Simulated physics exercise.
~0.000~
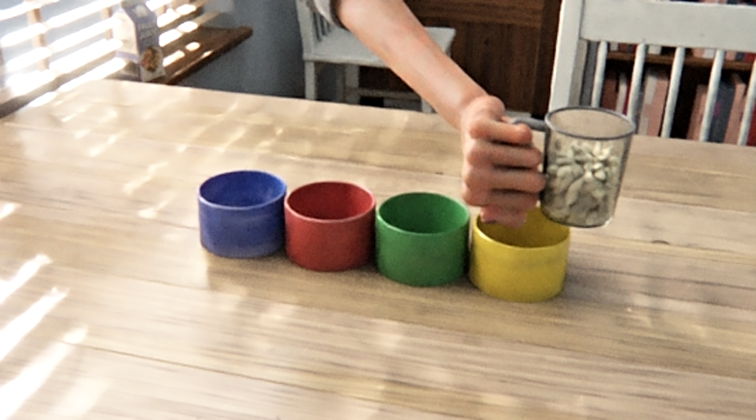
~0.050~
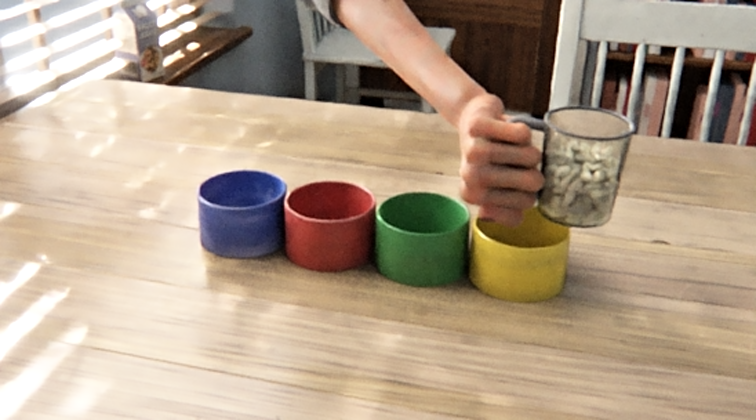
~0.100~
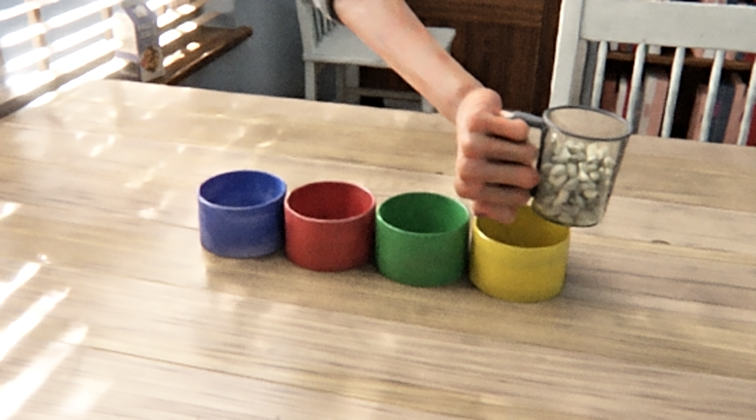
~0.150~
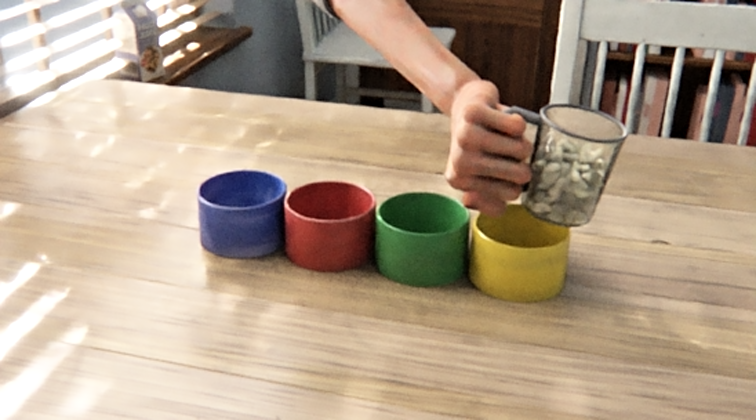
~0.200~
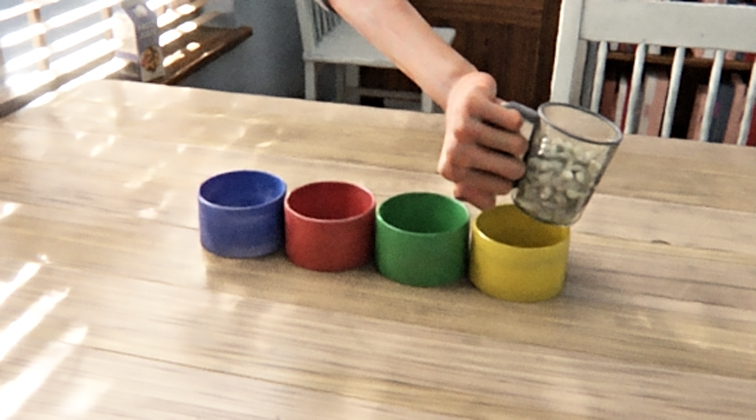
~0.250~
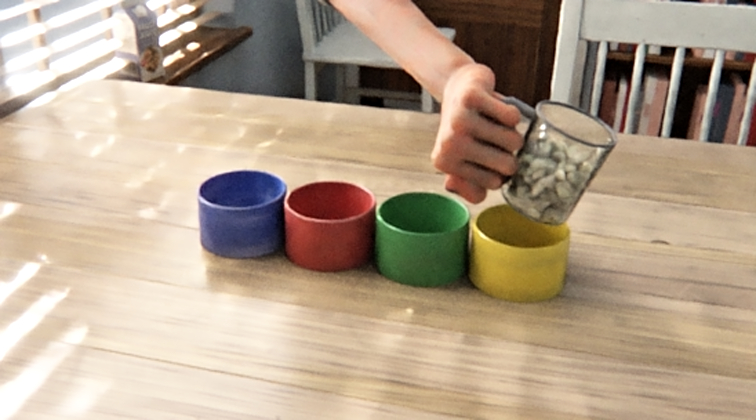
A hand holds a clear cup of pale beans upright by its handle, above the yellow dish at the right end of a row with green, red and blue ones on a wooden table. The hand then shifts the cup slightly left while gradually tilting it rightward, the beans still inside.
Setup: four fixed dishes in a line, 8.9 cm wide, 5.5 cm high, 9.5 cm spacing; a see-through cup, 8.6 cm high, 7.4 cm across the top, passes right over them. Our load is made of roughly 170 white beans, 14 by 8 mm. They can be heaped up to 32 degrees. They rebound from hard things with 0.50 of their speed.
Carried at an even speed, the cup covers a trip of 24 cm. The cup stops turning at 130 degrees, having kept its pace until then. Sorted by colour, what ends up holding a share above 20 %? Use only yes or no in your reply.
Red: No; blue: No; green: Yes; yellow: No; counter: No.
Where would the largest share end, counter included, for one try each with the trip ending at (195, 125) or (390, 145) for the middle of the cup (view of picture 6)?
On the first run most goes to green, and on the second to green.
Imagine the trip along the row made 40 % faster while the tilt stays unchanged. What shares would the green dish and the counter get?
Shares - green 40, counter 10.
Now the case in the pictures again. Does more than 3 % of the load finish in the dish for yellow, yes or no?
Yellow yes.
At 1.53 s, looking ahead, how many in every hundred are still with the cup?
About 0 per cent.
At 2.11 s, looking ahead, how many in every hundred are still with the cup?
About 0 percent of the load.
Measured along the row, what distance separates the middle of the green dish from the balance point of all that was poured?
Around 1 cm away, toward the right-hand end.
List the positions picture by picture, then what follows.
In the first picture, cup at (583, 168), tilt 0 degrees, lip at (634, 127), moved 0.0 cm; middle of the pieces at (587, 181); yellow dish at (522, 226); green dish at (424, 213); red dish at (331, 200); blue dish at (242, 189).
In the second picture, cup at (581, 168), tilt 1 degrees, lip at (633, 128), moved 0.1 cm; middle of the pieces at (585, 181).
In the third picture, cup at (577, 167), tilt 4 degrees, lip at (630, 130), moved 0.5 cm; middle of the pieces at (580, 181).
In the fourth picture, cup at (570, 166), tilt 9 degrees, lip at (626, 133), moved 1.2 cm; middle of the pieces at (572, 180).
In the fifth picture, cup at (562, 165), tilt 14 degrees, lip at (621, 137), moved 1.8 cm; middle of the pieces at (563, 179).
In the sixth picture, cup at (555, 165), tilt 19 degrees, lip at (616, 141), moved 2.4 cm; middle of the pieces at (554, 178); yellow dish at (522, 226); green dish at (424, 213); red dish at (331, 200); blue dish at (242, 189). The cup turns about 100 degrees a second and travels 13 cm a second.
Then, at 1.02 s, tilt 94 degrees; cup holds 100 %.
Then, at 1.53 s, tilt 130 degrees; cup holds 0 %, green 85 %, yellow 10 %.
After 2.11 s, tilt 130 degrees; cup holds 0 %, green 85 %, yellow 10 %.
At rest (2.4 s), red 0 %, blue 0 %, green 85 %, yellow 10 %, counter 5 %.
